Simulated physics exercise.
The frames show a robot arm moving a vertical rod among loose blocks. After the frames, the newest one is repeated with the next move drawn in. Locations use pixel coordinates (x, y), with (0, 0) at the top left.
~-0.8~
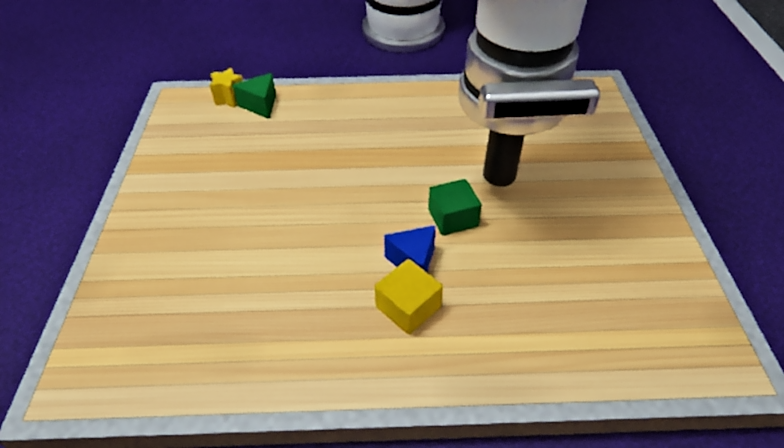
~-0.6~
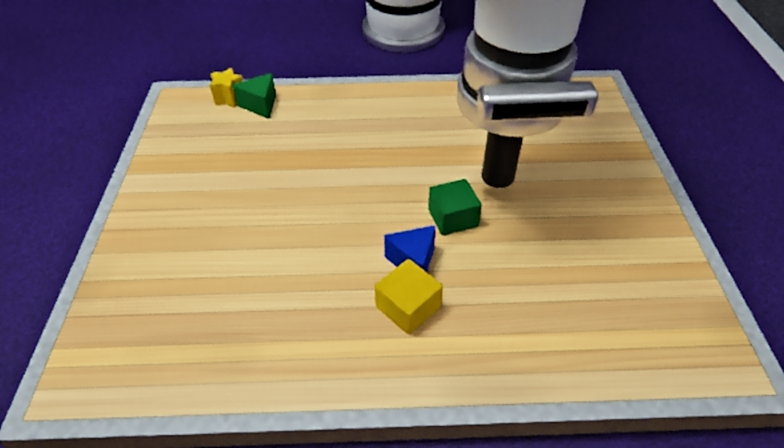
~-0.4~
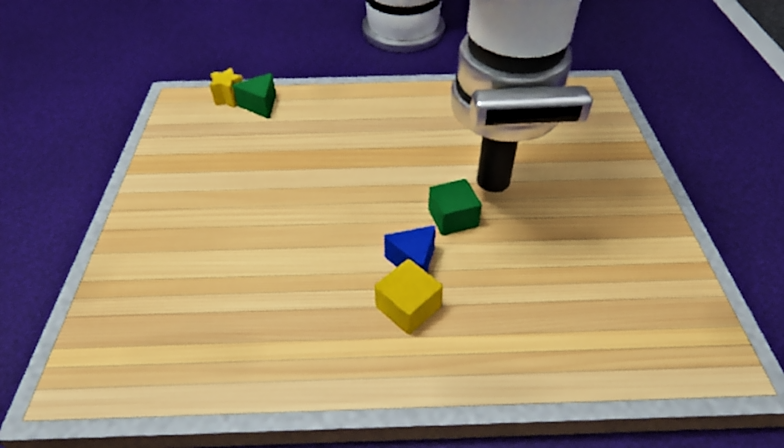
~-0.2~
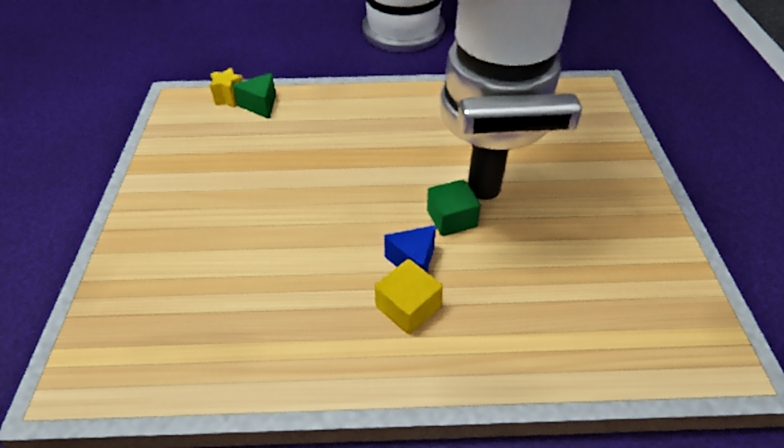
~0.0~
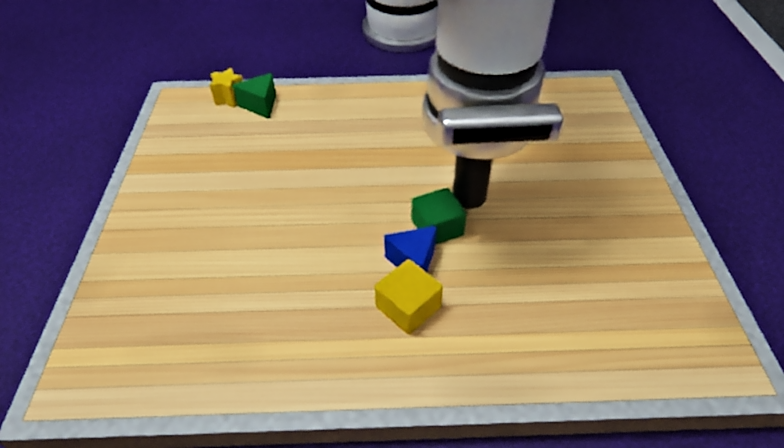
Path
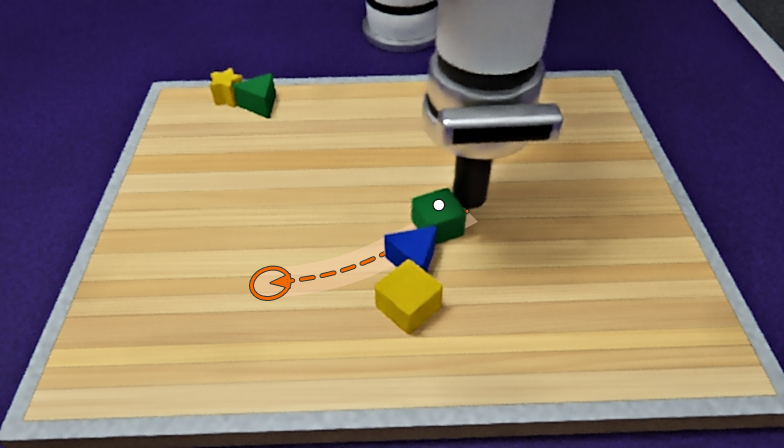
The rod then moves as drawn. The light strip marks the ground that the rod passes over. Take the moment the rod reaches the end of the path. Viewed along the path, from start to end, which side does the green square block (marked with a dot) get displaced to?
Its sideways move is to the right.
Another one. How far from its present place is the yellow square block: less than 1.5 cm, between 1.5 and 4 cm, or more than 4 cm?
It moves less than 1.5 cm.
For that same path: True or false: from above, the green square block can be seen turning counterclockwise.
That claim is false.
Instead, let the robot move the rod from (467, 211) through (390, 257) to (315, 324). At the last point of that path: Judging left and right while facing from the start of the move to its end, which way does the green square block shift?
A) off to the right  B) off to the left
My pick is A.
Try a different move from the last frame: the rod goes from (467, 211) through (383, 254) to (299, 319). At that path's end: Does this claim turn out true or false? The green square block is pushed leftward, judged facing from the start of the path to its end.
This is false.
The line goes from (467, 211) by way of (380, 256) to (270, 283); the dot is on the green square block.
On the path given first. One third of the way, rod at (410, 227); blue triangular block at (413, 247); green square block at (370, 225).
Two thirds of the way, rod at (344, 256); yellow square block at (406, 291); blue triangular block at (411, 252), turned 20° anticlockwise; green square block at (303, 239), turned 55° clockwise.
At the end, rod at (266, 269); yellow square block at (406, 291); blue triangular block at (411, 252), turned 20° anticlockwise; green square block at (256, 232), turned 100° clockwise.
